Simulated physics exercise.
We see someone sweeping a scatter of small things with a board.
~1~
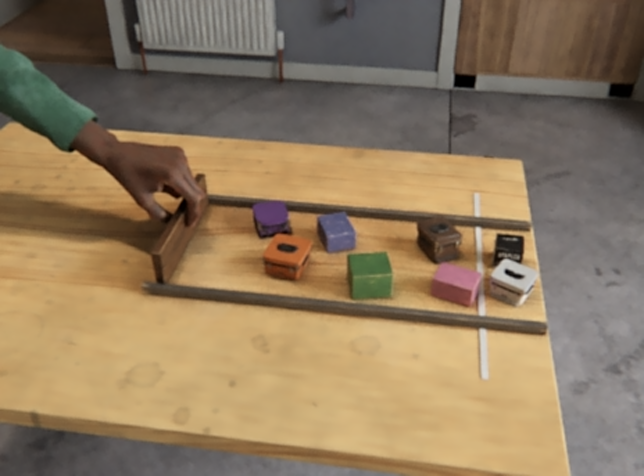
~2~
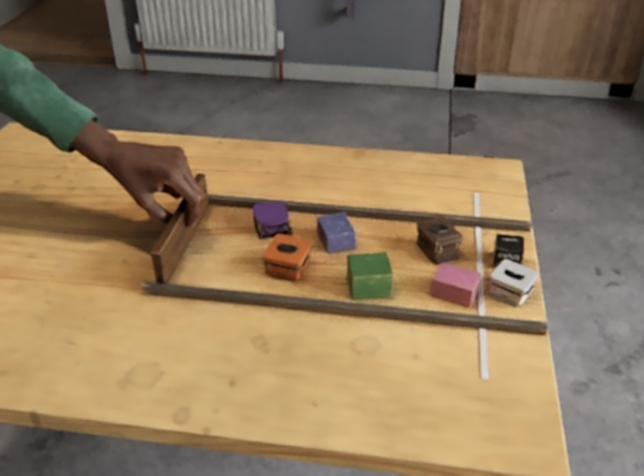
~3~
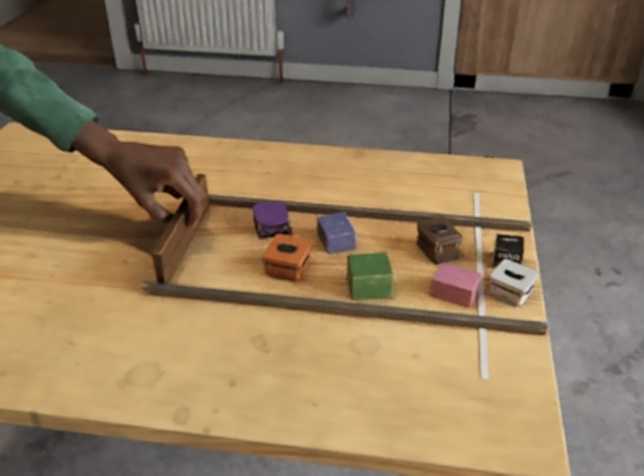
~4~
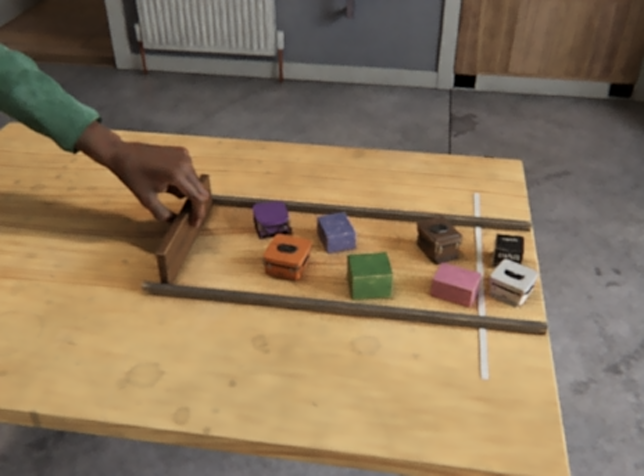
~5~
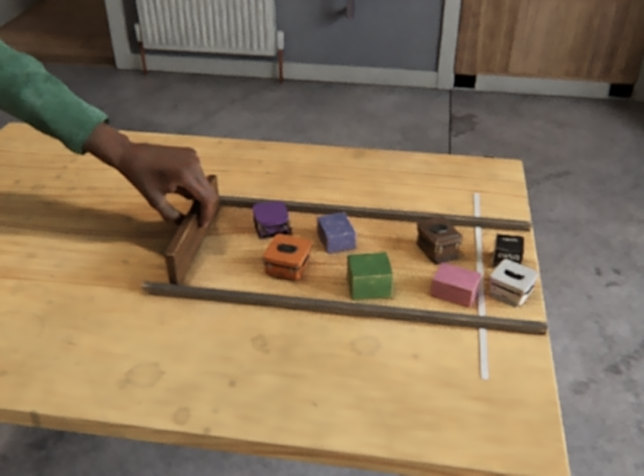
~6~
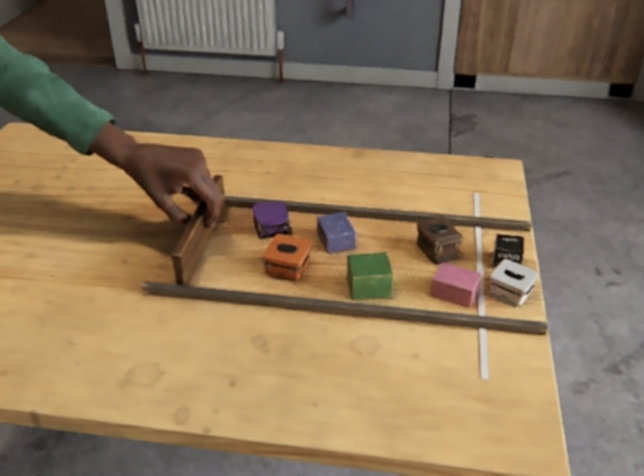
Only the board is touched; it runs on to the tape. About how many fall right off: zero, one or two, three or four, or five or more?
Outcome: The number that fall off is three or four.
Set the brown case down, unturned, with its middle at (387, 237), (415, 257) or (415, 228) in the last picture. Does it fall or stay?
In turn it falls; survives; stays on.
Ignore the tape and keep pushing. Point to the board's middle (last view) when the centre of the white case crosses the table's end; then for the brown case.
At (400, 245) for the white case; at (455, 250) for the brown case.
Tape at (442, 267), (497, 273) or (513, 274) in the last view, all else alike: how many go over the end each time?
It would be 2, 5 and 5.
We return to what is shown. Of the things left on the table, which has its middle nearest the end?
The blue block.
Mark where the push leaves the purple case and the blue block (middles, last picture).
First (496, 242), then (530, 248).
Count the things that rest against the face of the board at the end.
3 of them.
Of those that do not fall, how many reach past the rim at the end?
1 of them.
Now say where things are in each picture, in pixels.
White case (513, 283); black box (508, 252); pink block (456, 284); board (183, 227); tape (480, 271), in the first picture.
Black box (508, 252); blue block (336, 233), in the second picture.
Pink block (456, 285); board (183, 227), in the third picture.
White case (513, 284); purple case (271, 220), in the fourth picture.
Black box (508, 252); orange case (288, 258), in the fifth picture.
White case (513, 284); black box (508, 252); pink block (456, 285); board (201, 228); tape (480, 271), in the sixth picture.
Early on, none off yet; white case at rest near (513, 284); black box at rest near (508, 252); pink block at rest near (456, 285).
Finally, the number that fall off is three or four; lost, brown case, pink block, black box and white case.
